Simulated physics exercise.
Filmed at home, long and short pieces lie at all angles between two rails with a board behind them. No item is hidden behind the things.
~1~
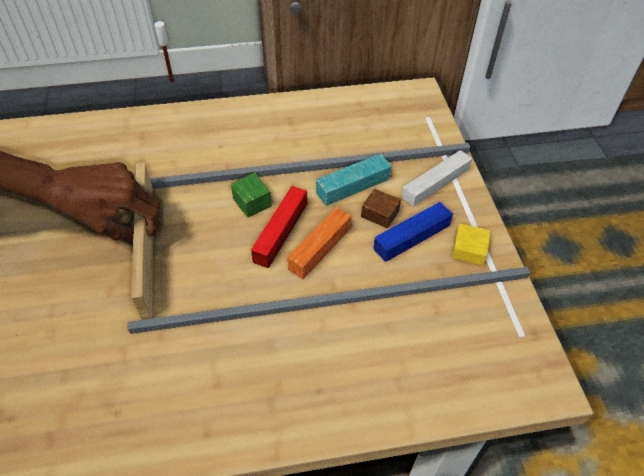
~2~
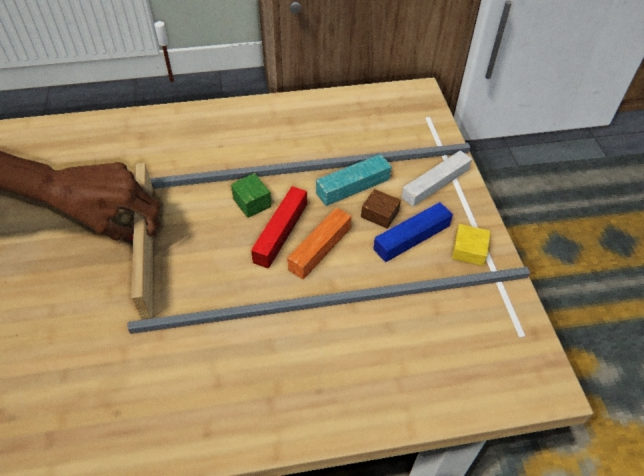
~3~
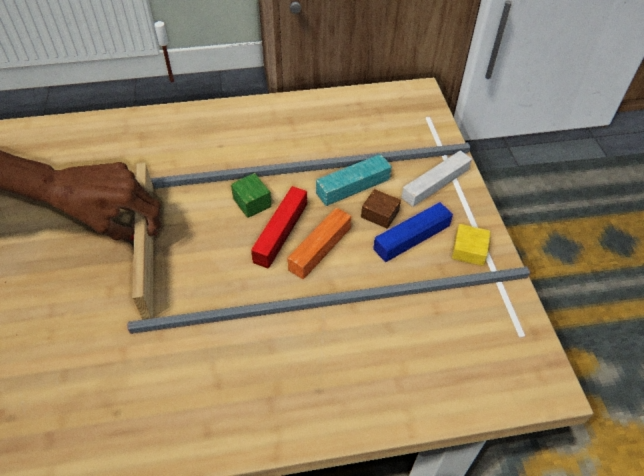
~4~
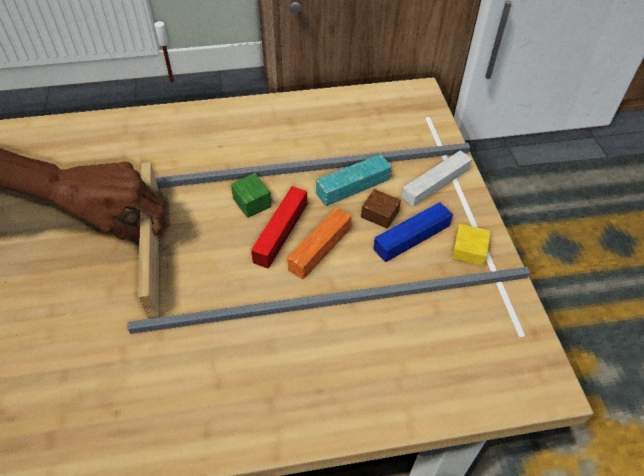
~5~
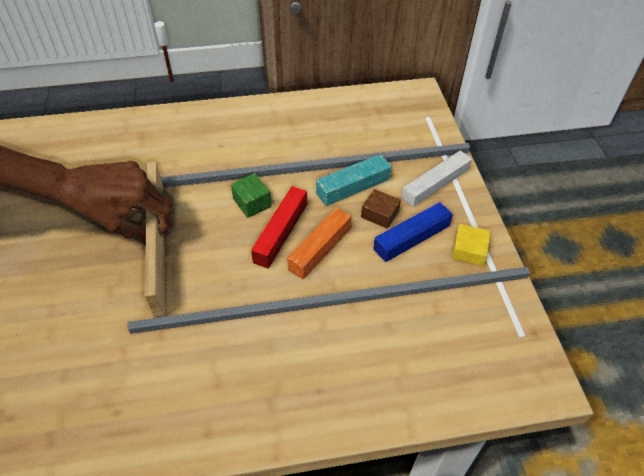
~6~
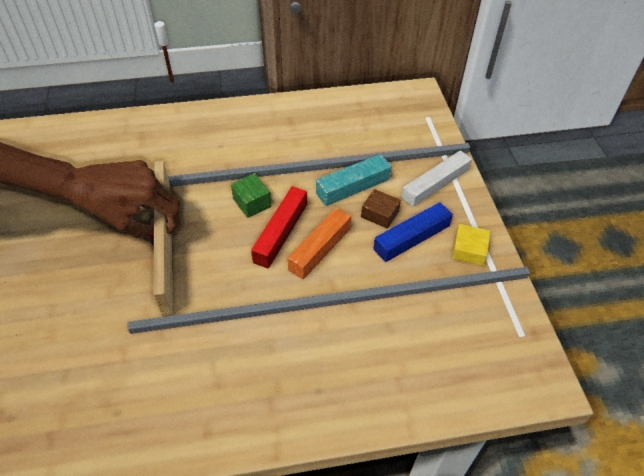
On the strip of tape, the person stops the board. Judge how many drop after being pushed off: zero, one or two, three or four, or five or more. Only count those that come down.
Number dropping: Five or more.
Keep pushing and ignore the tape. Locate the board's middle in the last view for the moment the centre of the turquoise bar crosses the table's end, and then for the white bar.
First one: Around (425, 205). Other one: Around (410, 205).
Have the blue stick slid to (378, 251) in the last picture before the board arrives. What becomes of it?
If so, it ends up falling.
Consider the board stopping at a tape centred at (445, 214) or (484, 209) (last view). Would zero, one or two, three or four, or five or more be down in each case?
3 or 4, then more than four.
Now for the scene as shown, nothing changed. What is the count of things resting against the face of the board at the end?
3 of them.
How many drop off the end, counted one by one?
The total is 5.
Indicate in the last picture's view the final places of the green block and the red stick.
The green block comes to rest at (469, 172), and the red stick comes to rest at (494, 201).
Soon after, none off yet; yellow block at rest near (471, 245); white bar at rest near (437, 178); blue stick at rest near (413, 231).
In the end, the number that fall off is five or more; gone, turquoise bar, brown block, blue stick, white bar and yellow block.
